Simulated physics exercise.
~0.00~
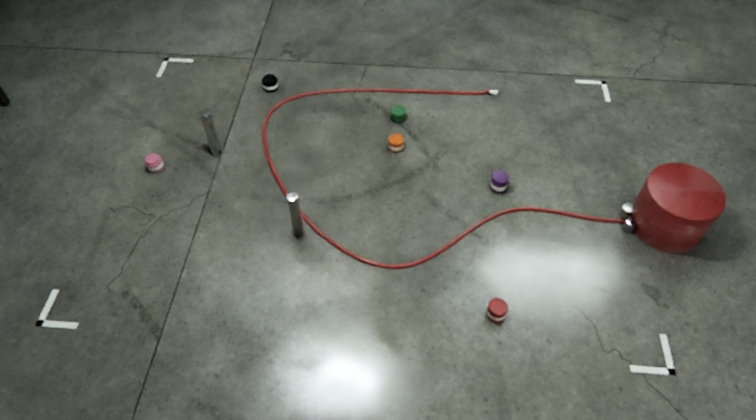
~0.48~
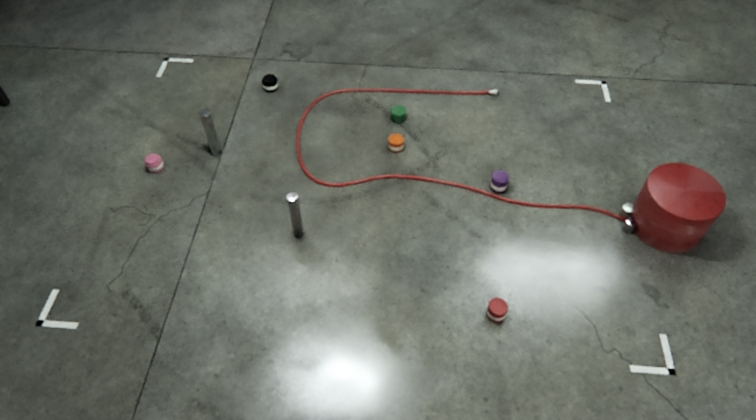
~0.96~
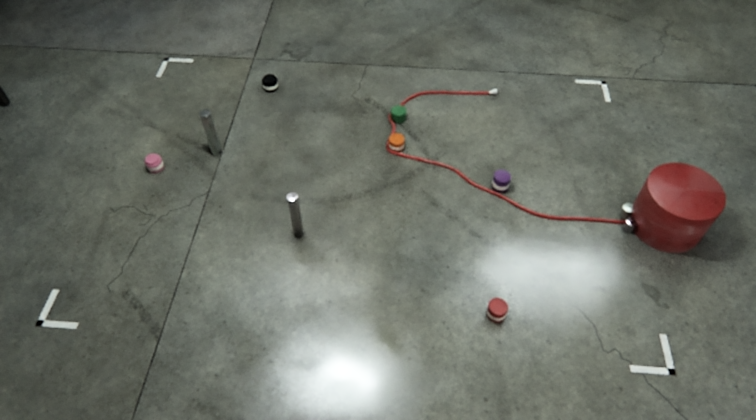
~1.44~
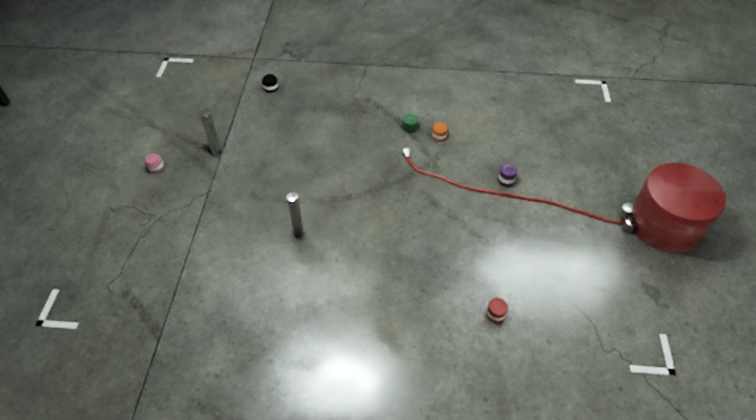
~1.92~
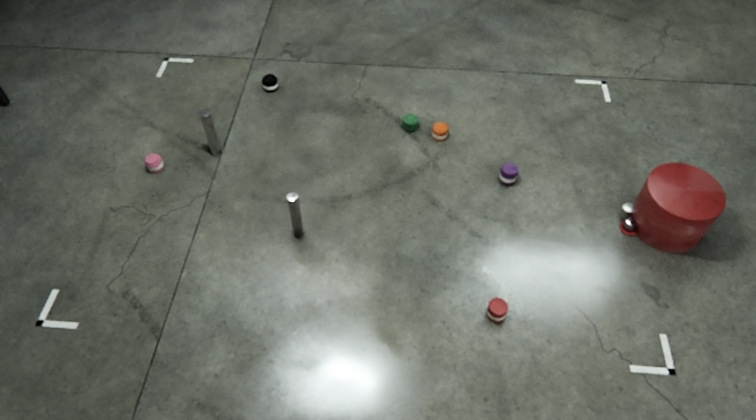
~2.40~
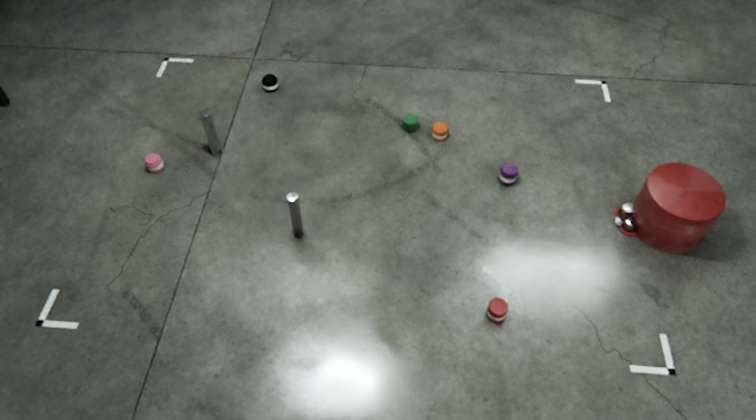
On a workshop floor, a red lead winds into a reel, shifting three small containers slightly.
